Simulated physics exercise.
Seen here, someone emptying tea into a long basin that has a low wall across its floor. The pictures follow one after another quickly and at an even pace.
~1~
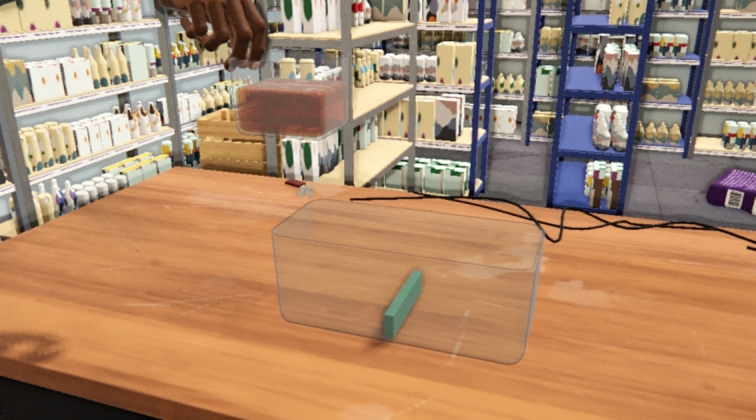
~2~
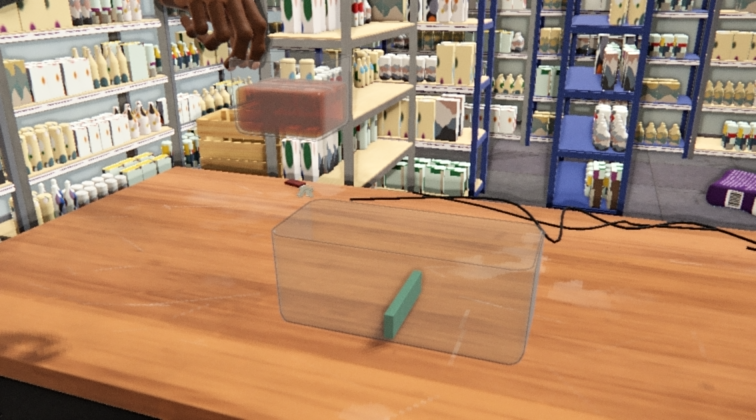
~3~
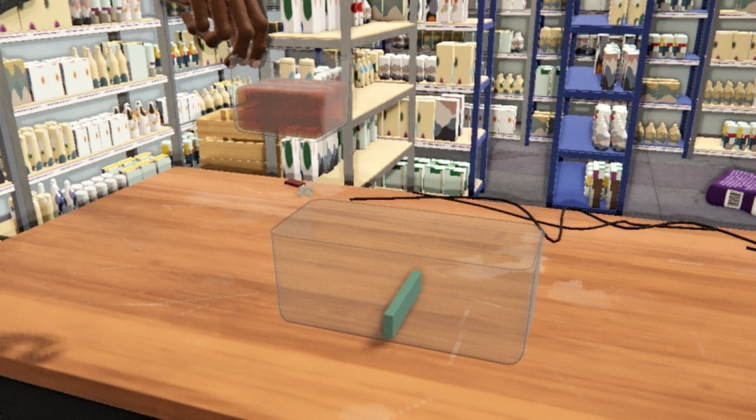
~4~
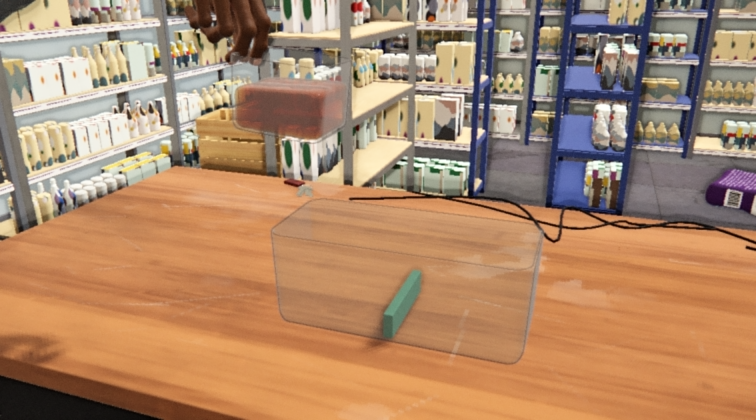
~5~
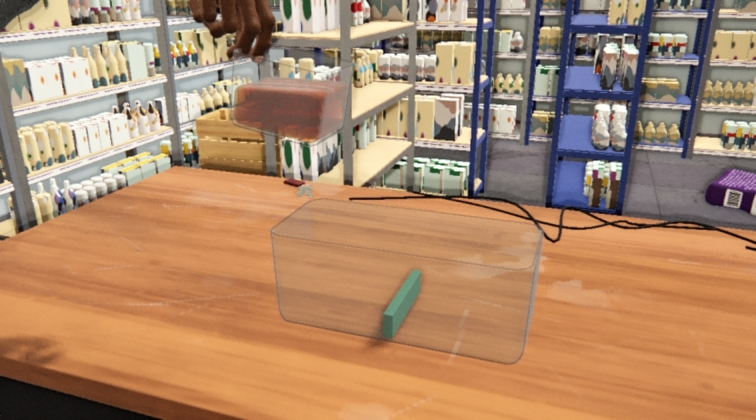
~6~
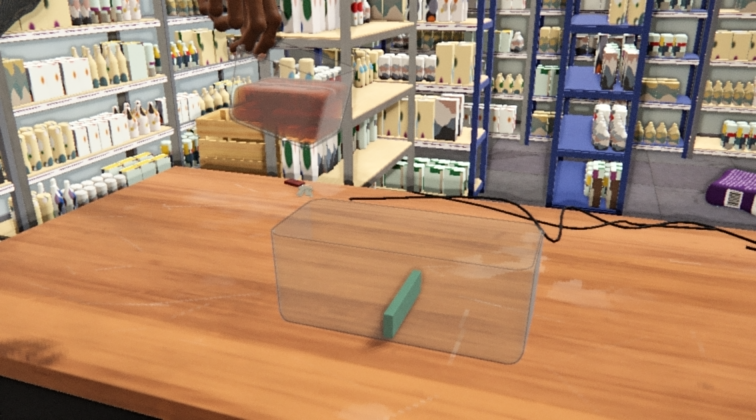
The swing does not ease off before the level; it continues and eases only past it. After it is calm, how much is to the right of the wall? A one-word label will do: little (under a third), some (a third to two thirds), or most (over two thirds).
Some.
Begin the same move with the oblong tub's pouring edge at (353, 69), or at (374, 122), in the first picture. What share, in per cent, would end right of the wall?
It would come to near 60 per cent, and then near 65 per cent.
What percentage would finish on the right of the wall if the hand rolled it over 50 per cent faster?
It comes to around 30 per cent.
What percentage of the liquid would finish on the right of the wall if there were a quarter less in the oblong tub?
That share would be some 10 parts in a hundred.
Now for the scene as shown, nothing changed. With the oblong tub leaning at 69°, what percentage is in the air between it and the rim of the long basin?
Near 25 %.
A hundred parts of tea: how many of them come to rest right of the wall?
I'd say near 40 in a hundred.
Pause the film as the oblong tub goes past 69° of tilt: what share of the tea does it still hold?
70 per cent or so.
A moment on, the oblong tub is tipped part way and 70 per cent is still to pour, 4 is left of the wall and 0 right of it.
Next, the oblong tub is tipped right over and 17 per cent is still to pour, 29 is left of the wall and 39 right of it.
Then the oblong tub is tipped right over and 0 per cent is still to pour, 56 is left of the wall and 41 right of it.
Later the oblong tub is tipped right over and 0 per cent is still to pour, 58 is left of the wall and 41 right of it.
In the end 58 per cent lies left of the wall, 41 right of it and 1 outside.
